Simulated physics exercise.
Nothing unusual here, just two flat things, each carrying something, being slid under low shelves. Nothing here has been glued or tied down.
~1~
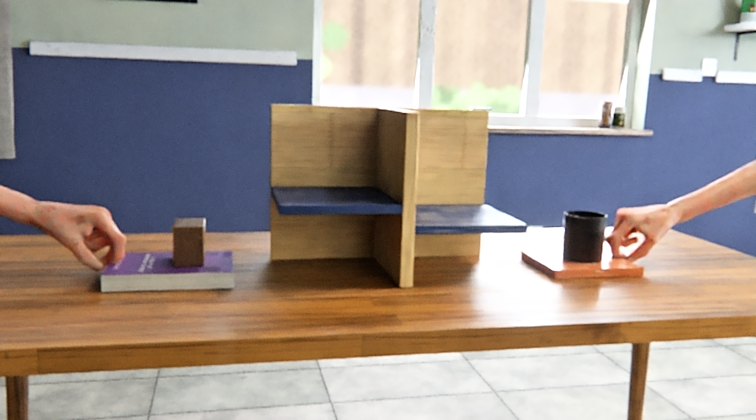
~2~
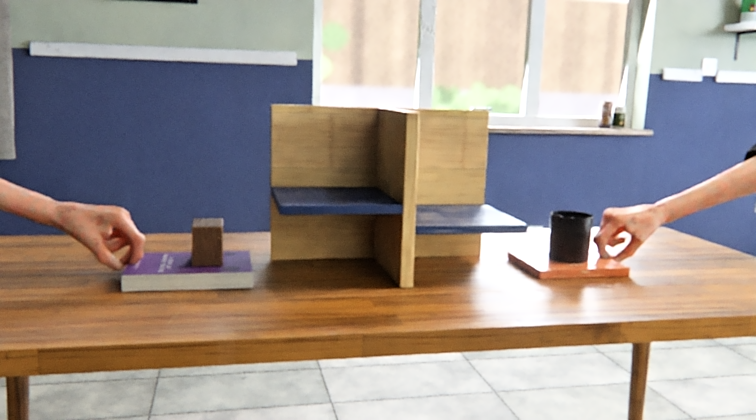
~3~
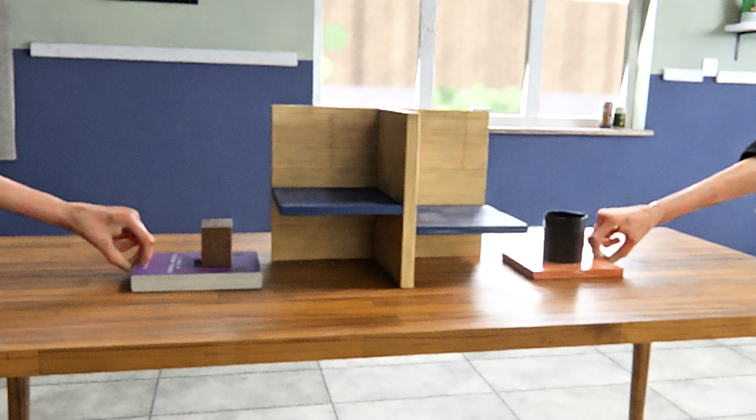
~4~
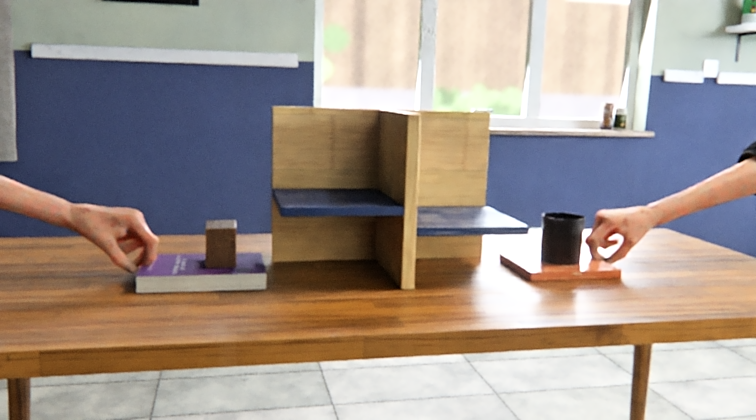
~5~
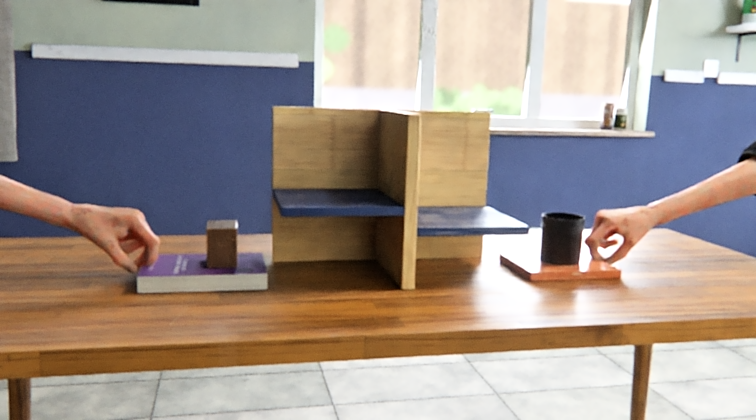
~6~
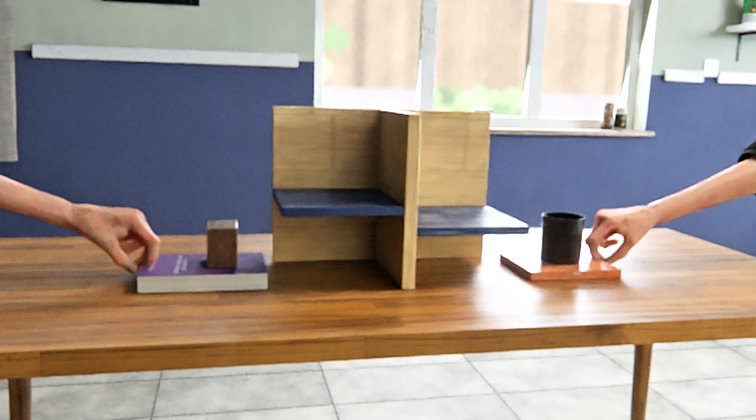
At first, a hand on the left holds a purple book carrying a brown block, and a hand on the right holds an orange slab carrying a black cup, with blue shelves between them. Both hands slide their loads inward a short way, then barely move.
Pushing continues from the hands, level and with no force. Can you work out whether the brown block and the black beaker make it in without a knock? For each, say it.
I reckon the brown block makes it in fine, the black beaker gets knocked.
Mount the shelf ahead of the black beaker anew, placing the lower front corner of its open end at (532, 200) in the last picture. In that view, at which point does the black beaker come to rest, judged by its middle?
(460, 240) or so.
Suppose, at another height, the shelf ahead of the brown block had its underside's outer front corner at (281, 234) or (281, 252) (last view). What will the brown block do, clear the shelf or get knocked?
Free, hit.
Then, 1.16 s past the last view, brown block riding along near (271, 243); black beaker pushed back on its carrier near (526, 239).
Then, 1.88 s past the last view, brown block riding along near (309, 242); black beaker leaning 23° off how it started near (521, 240).
Finally, the brown block clears the shelf, near (348, 242); the black beaker strikes the shelf, near (521, 243).
